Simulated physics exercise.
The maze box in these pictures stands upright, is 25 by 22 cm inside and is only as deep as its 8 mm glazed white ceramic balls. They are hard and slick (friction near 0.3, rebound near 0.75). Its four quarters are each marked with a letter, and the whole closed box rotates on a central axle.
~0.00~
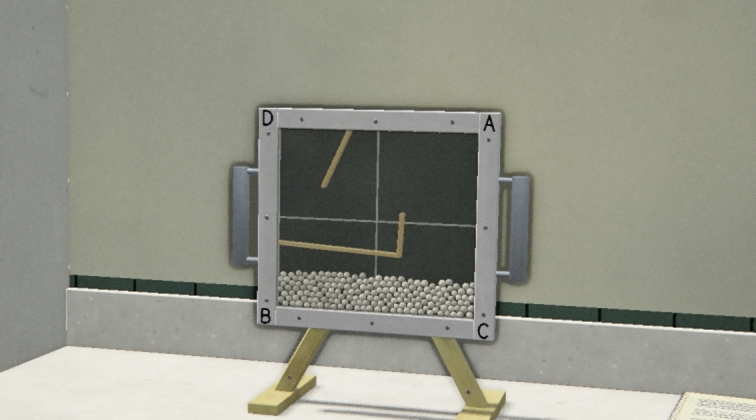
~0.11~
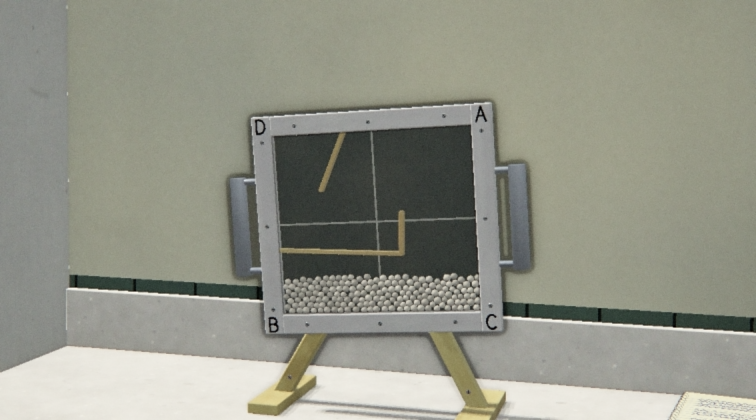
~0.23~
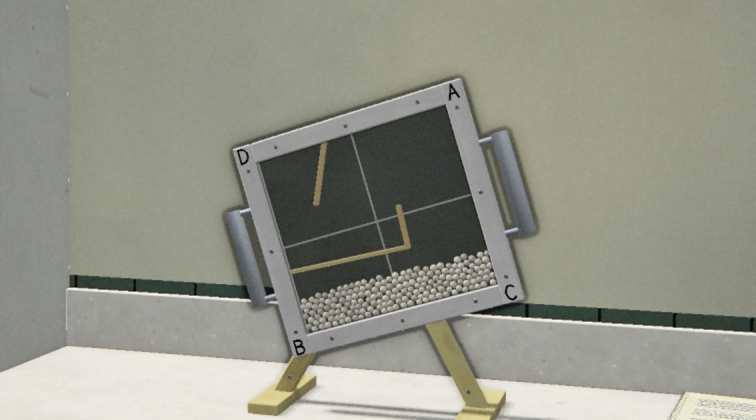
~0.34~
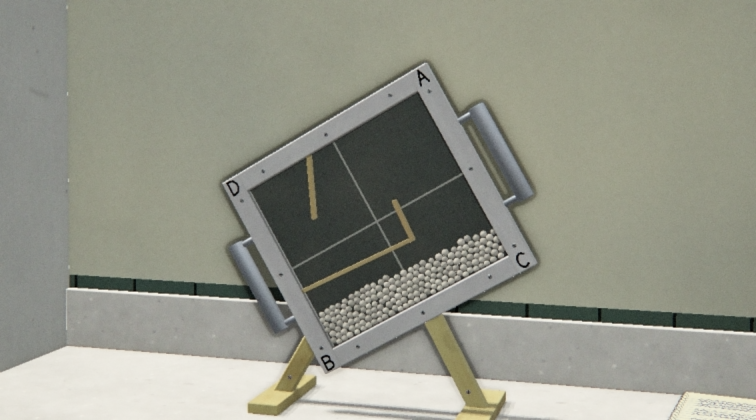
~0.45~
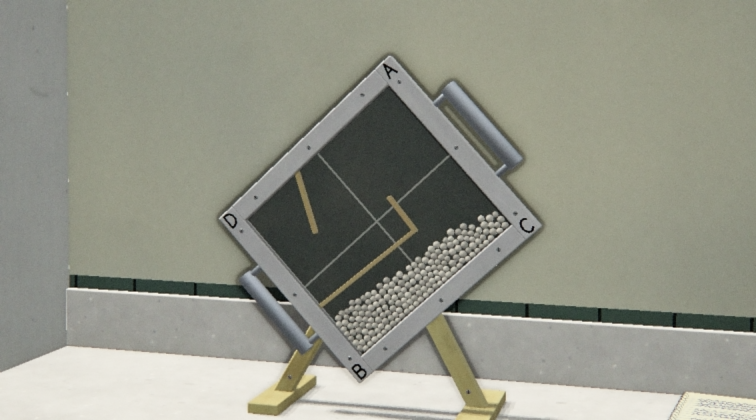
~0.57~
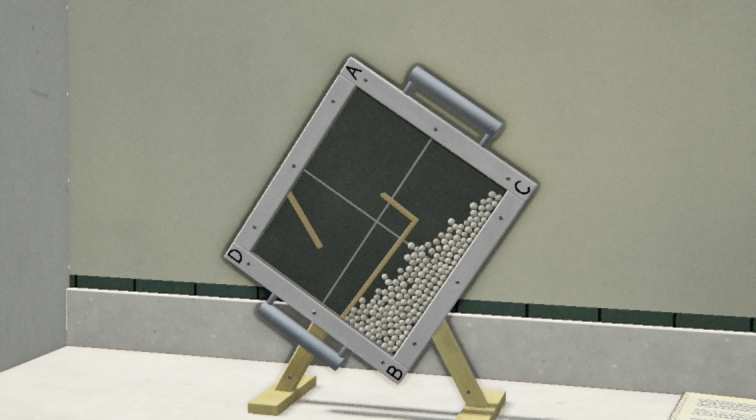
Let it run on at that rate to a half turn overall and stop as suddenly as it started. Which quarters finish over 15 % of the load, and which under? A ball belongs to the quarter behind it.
Quarter A: Over; quarter B: Over; quarter C: Under; quarter D: Under 15 %.
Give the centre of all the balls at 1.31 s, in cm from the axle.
Some 9 cm right and 3 cm above.
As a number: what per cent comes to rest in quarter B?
Some 55 per cent.
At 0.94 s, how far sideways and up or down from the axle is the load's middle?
About 8 cm right and 4 cm below.
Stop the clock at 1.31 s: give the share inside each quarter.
Quarter A: 0; quarter B: 85; quarter C: 15; quarter D: 0.
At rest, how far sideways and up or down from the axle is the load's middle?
Some 2 cm right and 1 cm below.
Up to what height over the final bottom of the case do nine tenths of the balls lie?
About 20 cm.
By 0.94 s it has turned 100°, the balls' middle is 8 cm right of and 4 cm below the axle; by quarter, B 85 %, C 15 %.
By 1.31 s it has turned 143°, the balls' middle is 9 cm right of and 3 cm above the axle; by quarter, B 85 %, C 15 %.
All still by 3.1 s, A 35 %, B 55 %, C 5 %, D 5 %.
